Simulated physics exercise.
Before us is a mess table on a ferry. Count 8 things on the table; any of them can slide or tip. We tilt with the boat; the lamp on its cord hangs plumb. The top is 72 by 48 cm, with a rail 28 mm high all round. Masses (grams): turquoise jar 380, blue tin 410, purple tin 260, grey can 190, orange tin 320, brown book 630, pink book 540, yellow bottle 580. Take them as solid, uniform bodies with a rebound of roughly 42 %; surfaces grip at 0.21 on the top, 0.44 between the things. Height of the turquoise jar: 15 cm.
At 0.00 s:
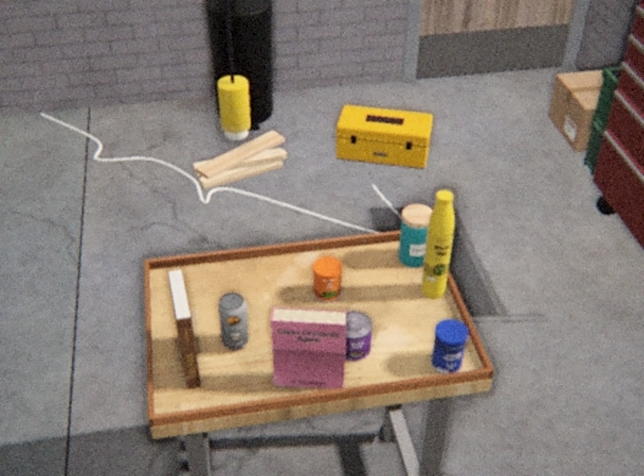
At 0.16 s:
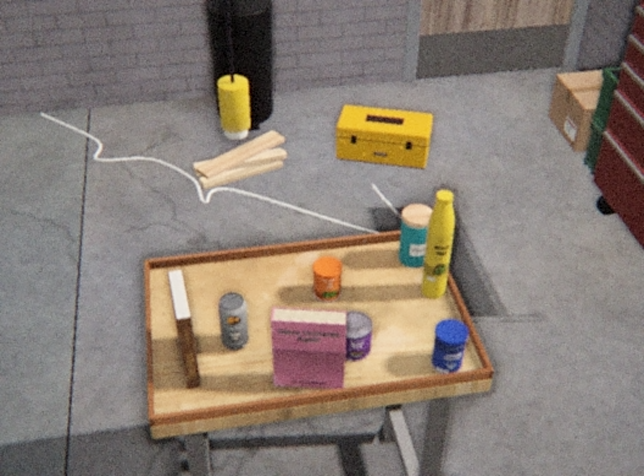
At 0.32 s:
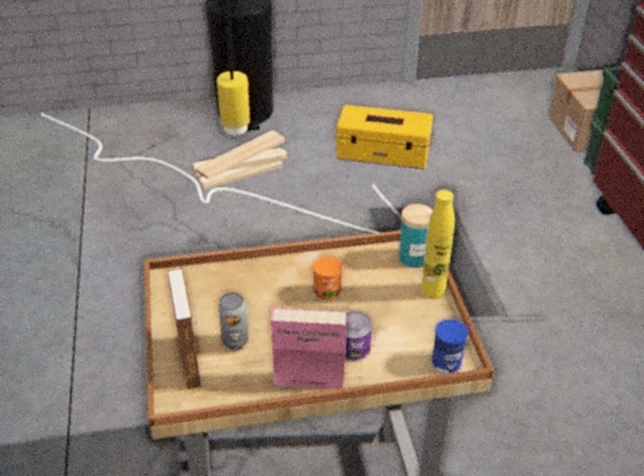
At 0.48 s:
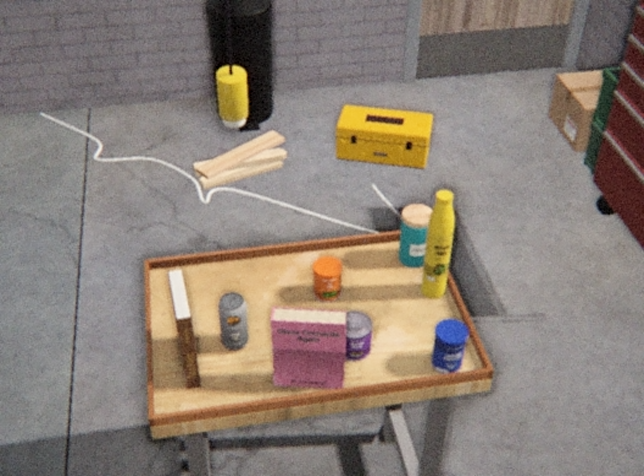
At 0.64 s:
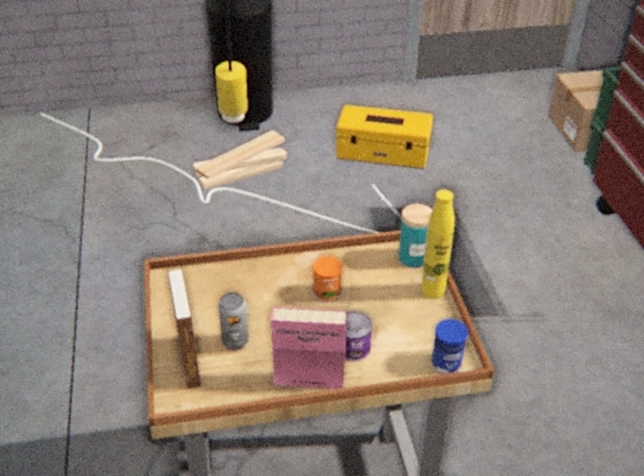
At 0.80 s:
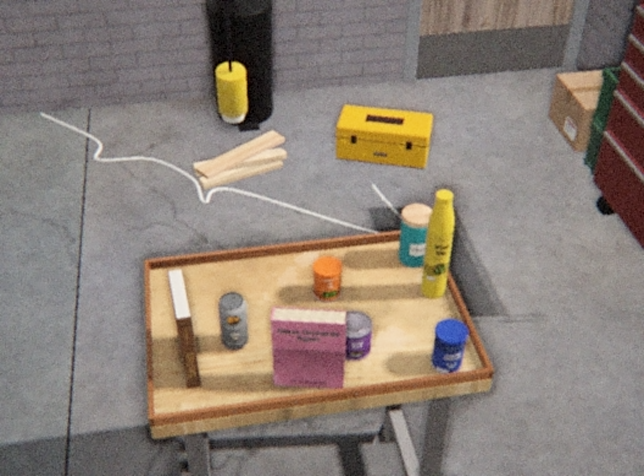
The clip shows a rimmed wooden table holding eight items, including books, tins and a yellow bottle, in a grey room. A yellow lamp hanging behind it shifts slightly upward in view, while everything on the table stays in place.
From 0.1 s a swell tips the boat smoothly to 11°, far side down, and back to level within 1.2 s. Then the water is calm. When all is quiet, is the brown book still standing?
The brown book keeps standing.
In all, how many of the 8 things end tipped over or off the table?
That comes to 0.
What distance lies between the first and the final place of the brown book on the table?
Some 0 cm.
After 1.00 s, floor tilted 6°, far side down.
After 1.20 s, floor tilted 1°, far side down.
After 1.50 s, boat level.
After 1.70 s, brown book resting near (184, 328).
In the end (1.8 s), all 8 under 5 cm from the start. At the end, from the last picture's camera, brown book near (184, 328).
